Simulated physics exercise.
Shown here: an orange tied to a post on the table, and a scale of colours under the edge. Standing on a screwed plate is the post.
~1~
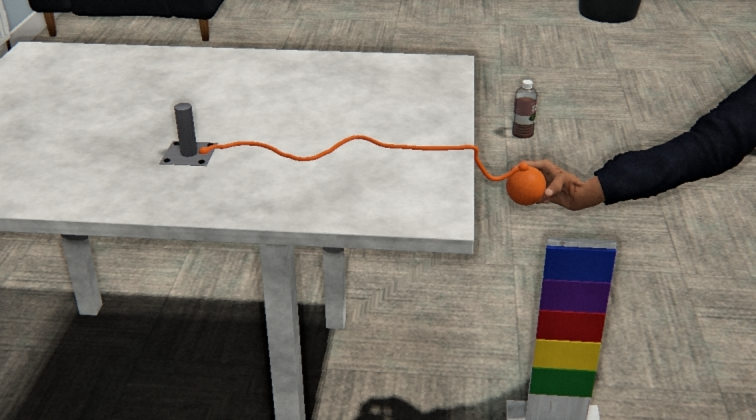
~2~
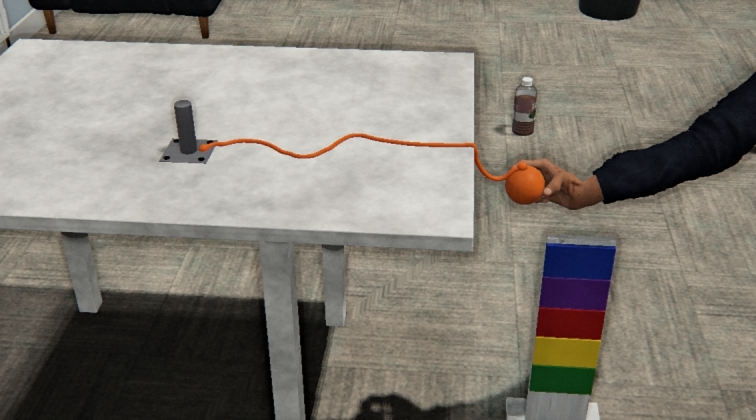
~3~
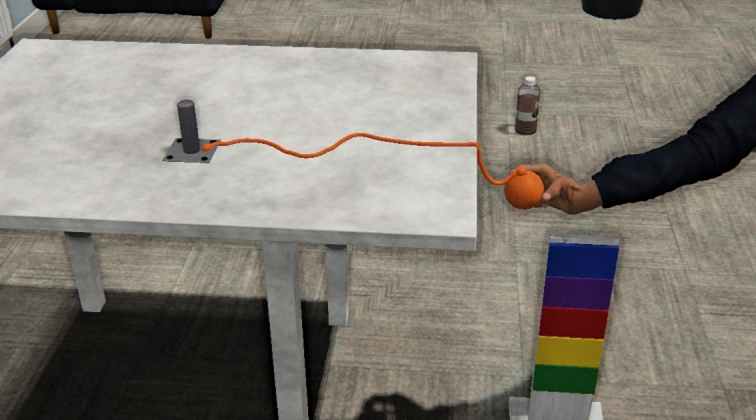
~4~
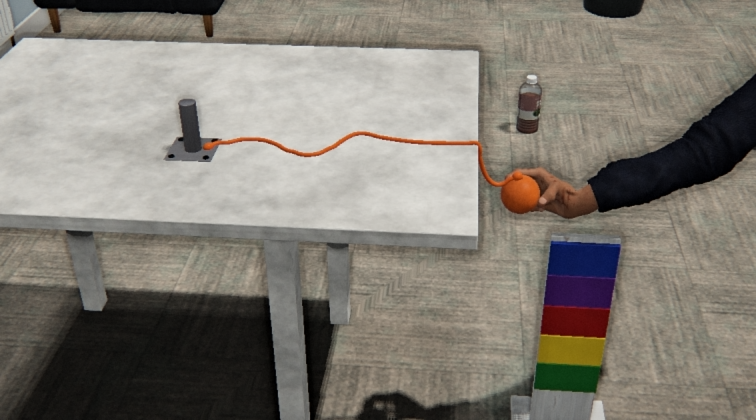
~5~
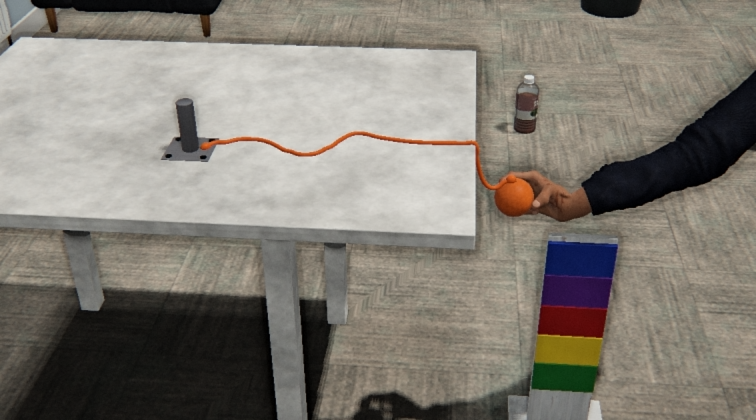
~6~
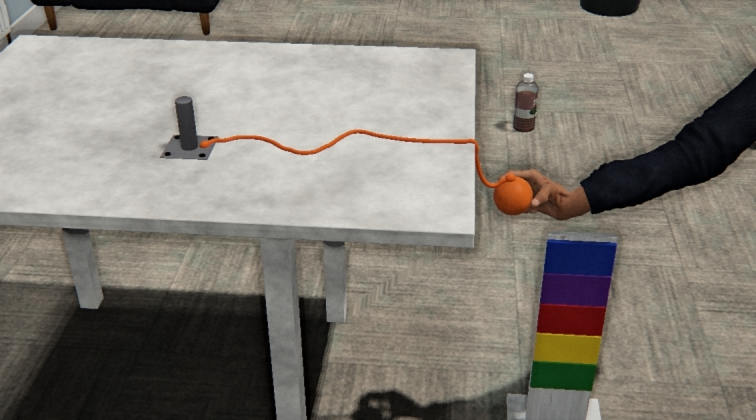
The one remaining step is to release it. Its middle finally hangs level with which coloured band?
With the blue band.
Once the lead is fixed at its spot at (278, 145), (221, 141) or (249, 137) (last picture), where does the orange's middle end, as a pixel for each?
The places are (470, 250), (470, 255) and (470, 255).
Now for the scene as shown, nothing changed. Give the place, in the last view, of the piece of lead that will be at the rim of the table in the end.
Roughly (439, 142).
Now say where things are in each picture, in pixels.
The first frame shows orange (526, 186); blue (579, 266); purple (575, 297); red (571, 327); yellow (566, 356); green (563, 383).
The second frame shows orange (525, 185); lead through (236, 142) (290, 154) (345, 139) (412, 144) (474, 152).
The third frame shows orange (524, 190).
The fourth frame shows orange (520, 194); lead through (240, 140) (294, 152) (349, 137) (416, 142) (479, 150).
The fifth frame shows orange (514, 197).
The sixth frame shows orange (513, 196); lead through (236, 138) (291, 150) (346, 135) (412, 141) (475, 148).
Soon after, orange near (503, 255); level with blue.
After that, orange near (443, 256); level with blue.
And then, orange near (478, 259); level with blue.
In the end, orange near (469, 259); level with blue. At blue.
